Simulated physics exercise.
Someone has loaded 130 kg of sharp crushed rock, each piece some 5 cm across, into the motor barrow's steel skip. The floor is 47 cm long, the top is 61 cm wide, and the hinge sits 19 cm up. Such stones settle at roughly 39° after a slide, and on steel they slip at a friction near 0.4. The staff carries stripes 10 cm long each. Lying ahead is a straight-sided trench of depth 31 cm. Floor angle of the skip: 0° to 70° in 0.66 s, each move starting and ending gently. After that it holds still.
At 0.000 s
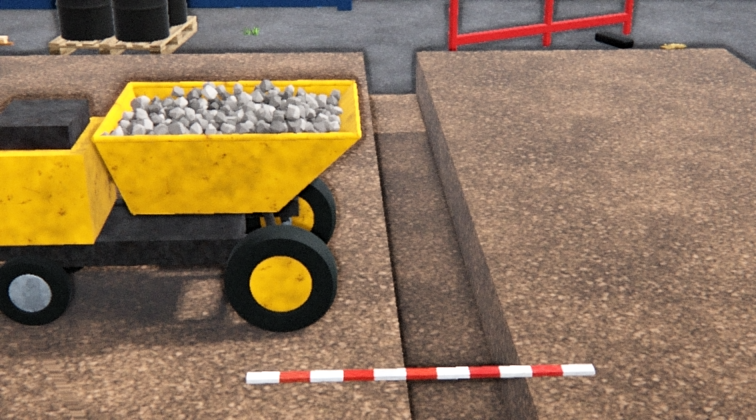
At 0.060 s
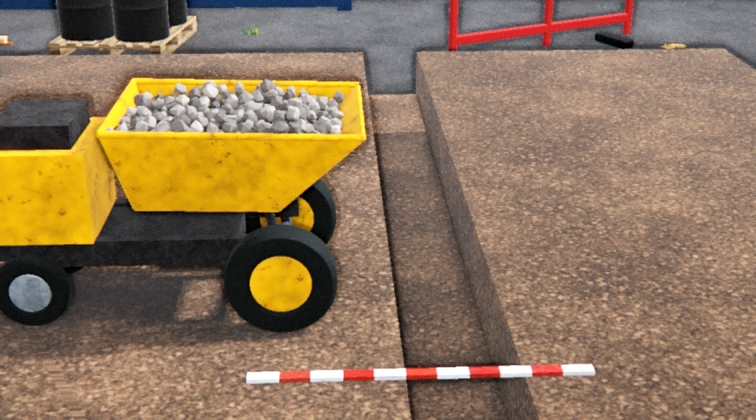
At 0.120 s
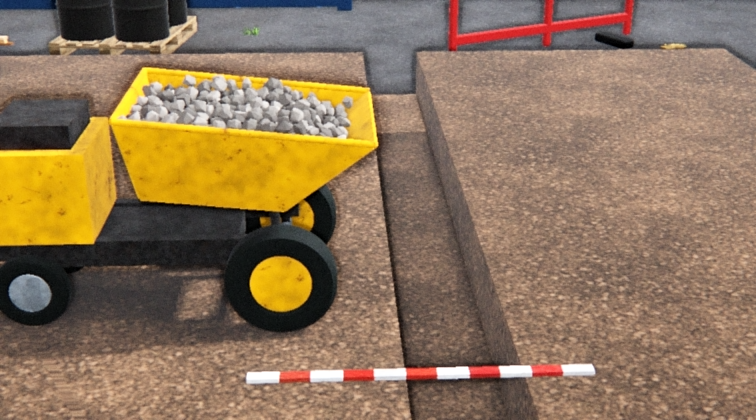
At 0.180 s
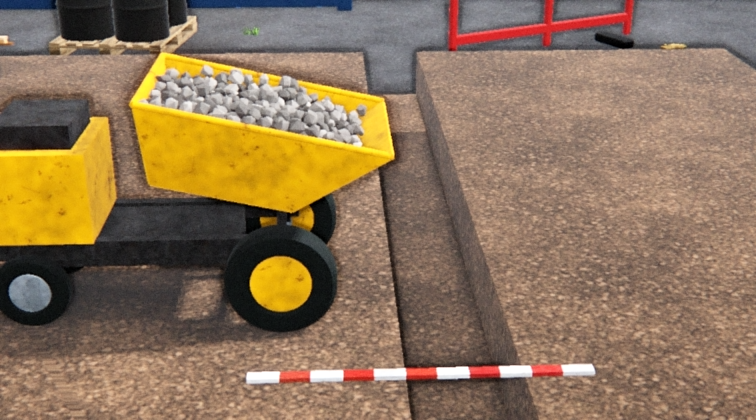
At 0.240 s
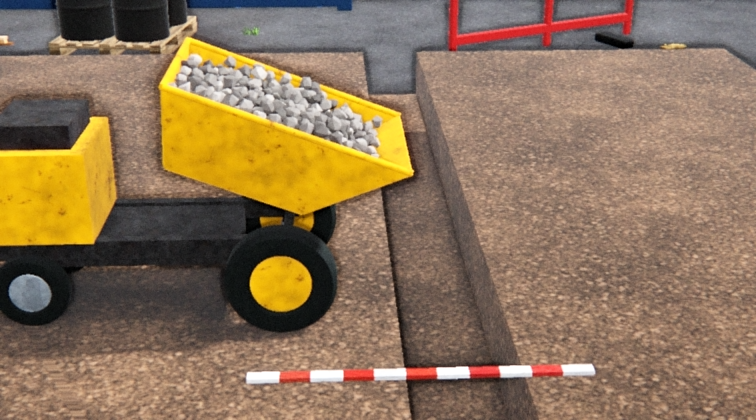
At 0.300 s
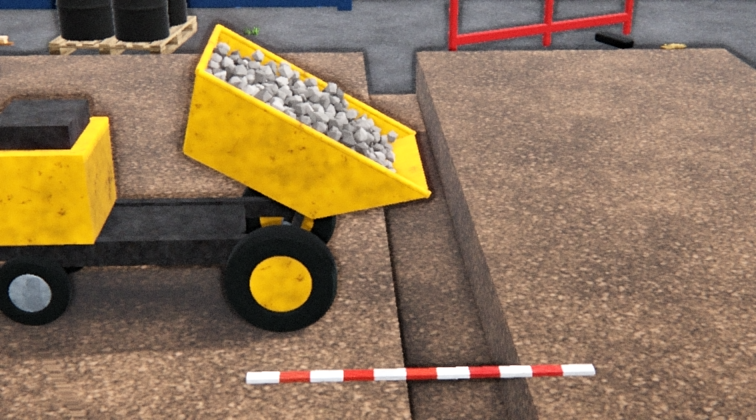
The video shows a yellow motor barrow carrying grey crushed rock beside a straight-sided trench, with a red-and-white striped staff in front. Its skip tilts steadily to the right, the left end rising and the lip lowering over the trench.
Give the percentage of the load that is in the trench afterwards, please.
Near 63 per cent of the load.
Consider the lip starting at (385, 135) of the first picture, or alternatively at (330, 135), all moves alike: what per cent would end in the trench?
45 % and 80 %.
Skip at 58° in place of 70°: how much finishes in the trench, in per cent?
Share in trench: Approx. 40%.
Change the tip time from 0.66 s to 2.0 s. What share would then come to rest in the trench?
85 %.
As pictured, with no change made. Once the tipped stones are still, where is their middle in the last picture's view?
The middle should be near (479, 329).
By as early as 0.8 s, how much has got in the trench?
I'd say near 20 per cent at that time.
After 0.5 s the floor is at 60°; 100 % in the skip; the foremost stones are at (446, 221).
After 0.8 s the floor is at 70°; 66 % in the skip, 21 % in the trench, 13 % past the trench; the foremost stones are at (556, 294).
After 1.1 s the floor is at 70°; 18 % in the skip, 44 % in the trench, 38 % past the trench; the foremost stones are at (719, 295).
After 3.1 s the floor is at 70°; 0 % in the skip, 63 % in the trench, 37 % past the trench; the foremost stones are past the picture's edge.
